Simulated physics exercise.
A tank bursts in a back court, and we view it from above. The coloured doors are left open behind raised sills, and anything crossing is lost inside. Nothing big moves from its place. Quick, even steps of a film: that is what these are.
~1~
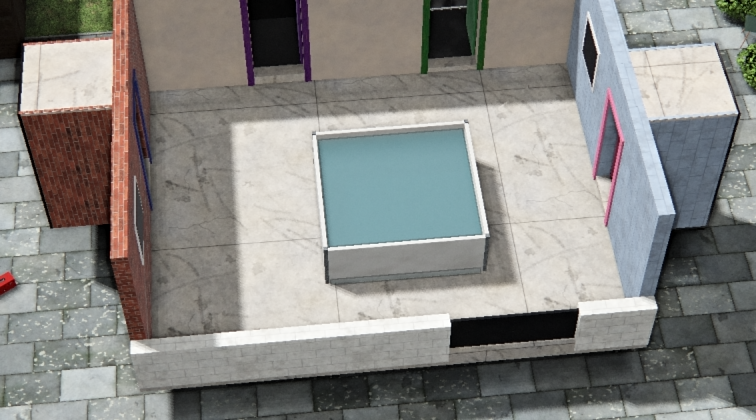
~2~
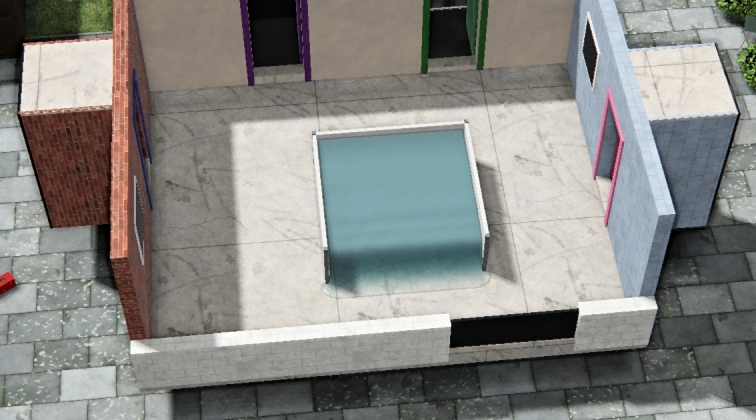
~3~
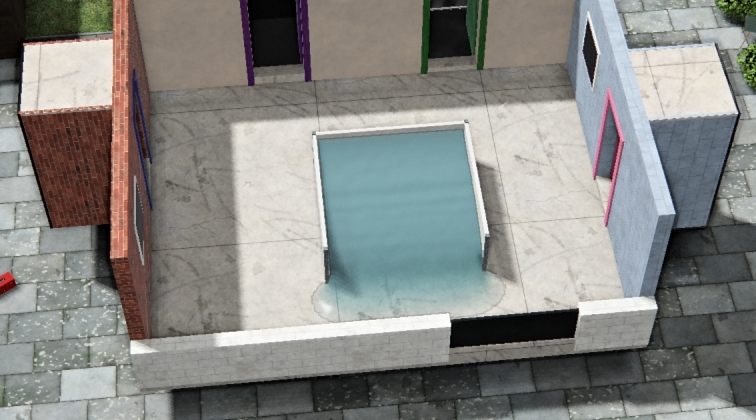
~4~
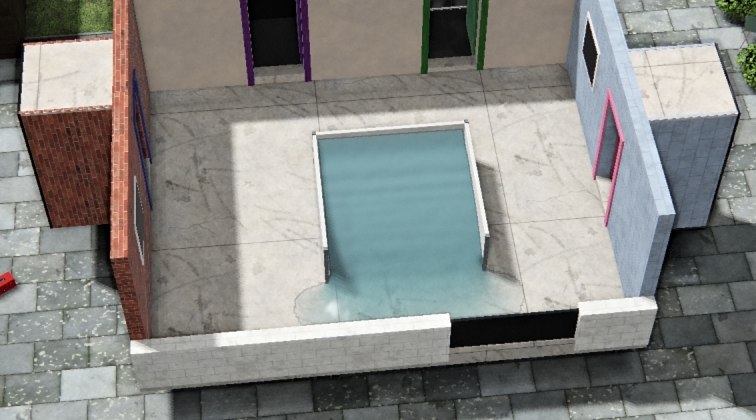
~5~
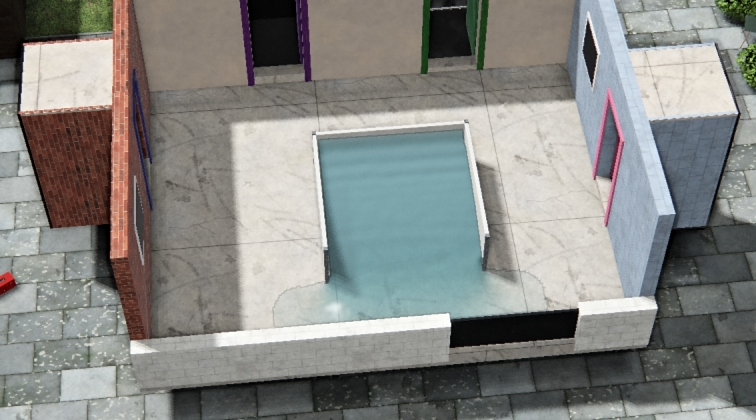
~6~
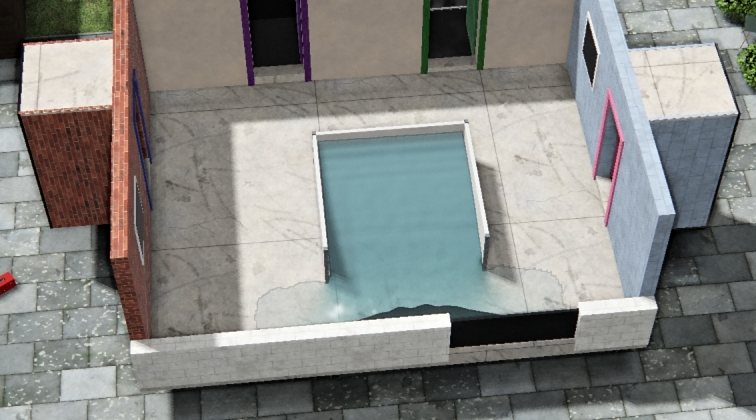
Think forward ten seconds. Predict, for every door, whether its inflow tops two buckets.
Blue door: Does not top two buckets; green door: Tops two buckets; pink door: Tops two buckets; purple door: Does not top two buckets.
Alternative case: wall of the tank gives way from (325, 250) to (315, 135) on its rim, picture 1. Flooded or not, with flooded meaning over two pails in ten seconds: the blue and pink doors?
Here's my take: Blue surpasses the limit, and pink surpasses the limit too.
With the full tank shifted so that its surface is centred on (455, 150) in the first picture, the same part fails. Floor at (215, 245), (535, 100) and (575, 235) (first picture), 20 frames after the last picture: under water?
Points in order: Inundated; inundated; inundated.
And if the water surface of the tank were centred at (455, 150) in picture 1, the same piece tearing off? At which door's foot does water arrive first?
First comes the pink-painted one.
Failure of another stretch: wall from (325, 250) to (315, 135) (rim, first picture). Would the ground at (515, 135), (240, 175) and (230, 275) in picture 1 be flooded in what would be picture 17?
In turn: Untouched, then inundated, then inundated.
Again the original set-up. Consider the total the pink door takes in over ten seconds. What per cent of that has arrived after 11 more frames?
About 0 per cent.
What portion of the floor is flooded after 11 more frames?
Around 35 percent of it.
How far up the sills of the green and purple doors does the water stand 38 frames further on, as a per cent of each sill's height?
Near 160 and 70 per cent, in that order.
A moment on, water covers 20 % of the floor; the blue door not reached, the green door not reached, the pink door not reached, the purple door not reached.
Next, water covers 35 % of the floor; the blue door not reached, the green door not reached, the pink door wet at the sill, nothing in, the purple door not reached.
Then, water covers 65 % of the floor; the blue door wet at the sill, nothing in, the green door not reached, the pink door under two buckets in, the purple door not reached.
Later, water covers 95 % of the floor; the blue door wet at the sill, nothing in, the green door over two buckets in, the pink door over two buckets in, the purple door wet at the sill, nothing in.
In the end, water covers 100 % of the floor; the blue door wet at the sill, nothing in, the green door over two buckets in, the pink door over two buckets in, the purple door wet at the sill, nothing in.
